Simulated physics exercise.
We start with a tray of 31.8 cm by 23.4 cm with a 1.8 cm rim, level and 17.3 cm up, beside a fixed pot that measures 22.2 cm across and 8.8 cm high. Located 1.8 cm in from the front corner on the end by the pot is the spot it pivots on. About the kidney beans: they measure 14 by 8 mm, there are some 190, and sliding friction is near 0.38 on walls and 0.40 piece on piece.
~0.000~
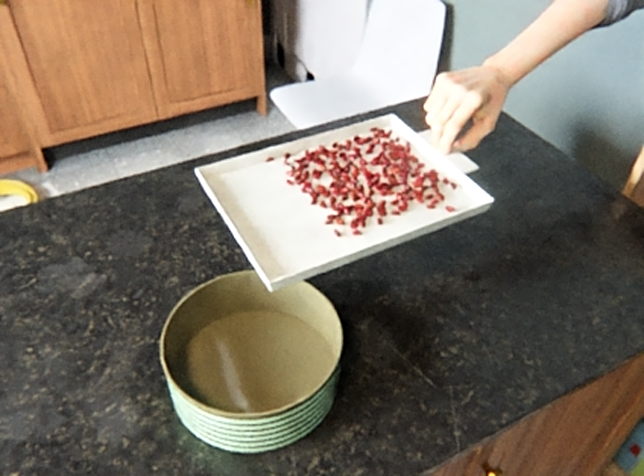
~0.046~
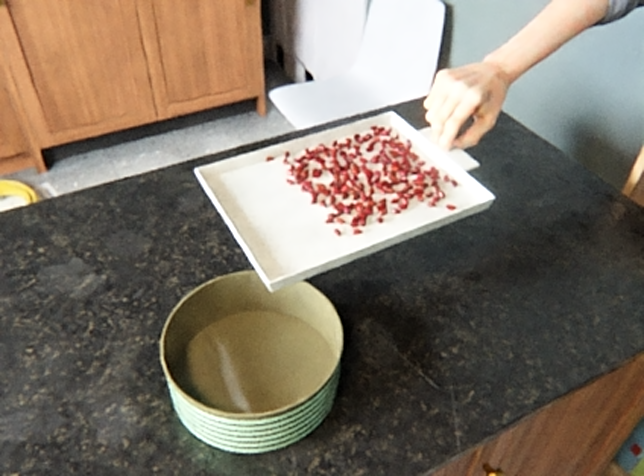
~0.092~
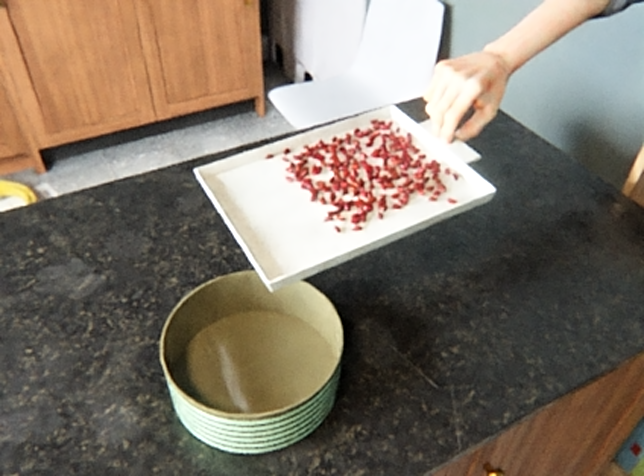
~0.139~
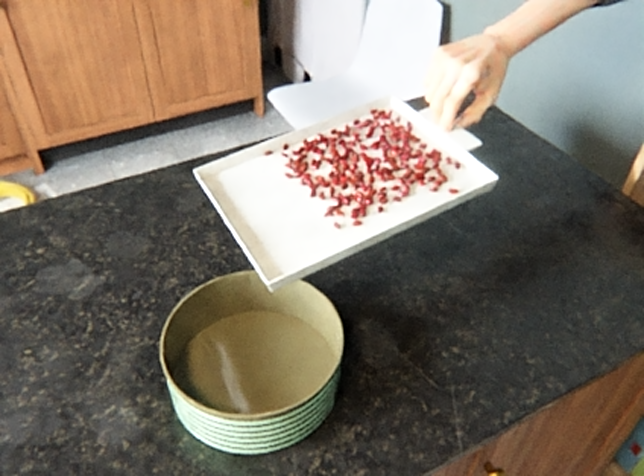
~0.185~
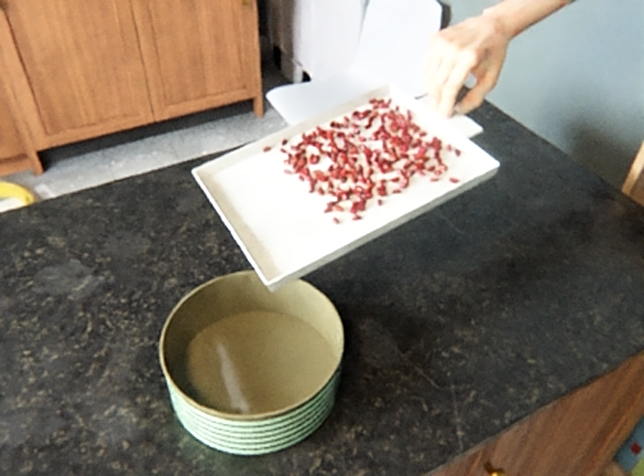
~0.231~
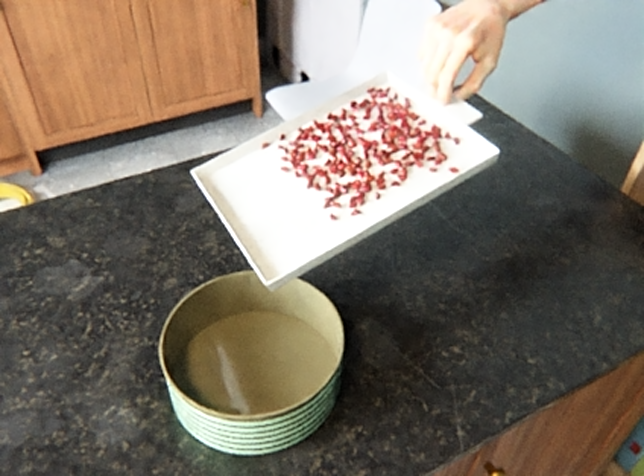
On a dark stone countertop, a hand holds a white tray of red kidney beans level above and behind a round green pot. The hand then raises the tray's right end, slowly at first and then faster, until the tray slopes moderately down toward the left, the beans staying clustered on its surface.
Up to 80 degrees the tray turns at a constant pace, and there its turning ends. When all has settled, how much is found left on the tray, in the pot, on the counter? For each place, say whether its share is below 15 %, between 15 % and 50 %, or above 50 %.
Left on the tray: Between 15 % and 50 %; pot: Between 15 % and 50 %; counter: Between 15 % and 50 %.
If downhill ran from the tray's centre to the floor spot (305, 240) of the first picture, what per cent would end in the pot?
Roughly 90 % of the pieces.
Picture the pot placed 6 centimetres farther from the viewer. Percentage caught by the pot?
Near 45 per cent in that case.
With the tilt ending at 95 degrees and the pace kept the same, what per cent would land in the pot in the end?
Then about 40 per cent.
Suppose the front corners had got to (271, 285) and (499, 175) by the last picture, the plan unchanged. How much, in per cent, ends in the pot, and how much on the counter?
That works out as pot 85 and counter 5.
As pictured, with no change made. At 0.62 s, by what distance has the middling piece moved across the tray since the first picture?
About 11 cm.
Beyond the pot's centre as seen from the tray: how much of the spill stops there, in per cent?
About 80 percent of the spill.
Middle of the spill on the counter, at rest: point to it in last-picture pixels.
I'd put it near (161, 314).
After 0.62 s, tilt 46 degrees; the tray holds 100 %, the pot 0 %.
After 0.88 s, tilt 67 degrees; the tray holds 60 %, the pot 5 %.
After 1.24 s, tilt 80 degrees; the tray holds 40 %, the pot 25 %.
By 2.6 s all is still; tray 35 %, pot 25 %, counter 40 %.
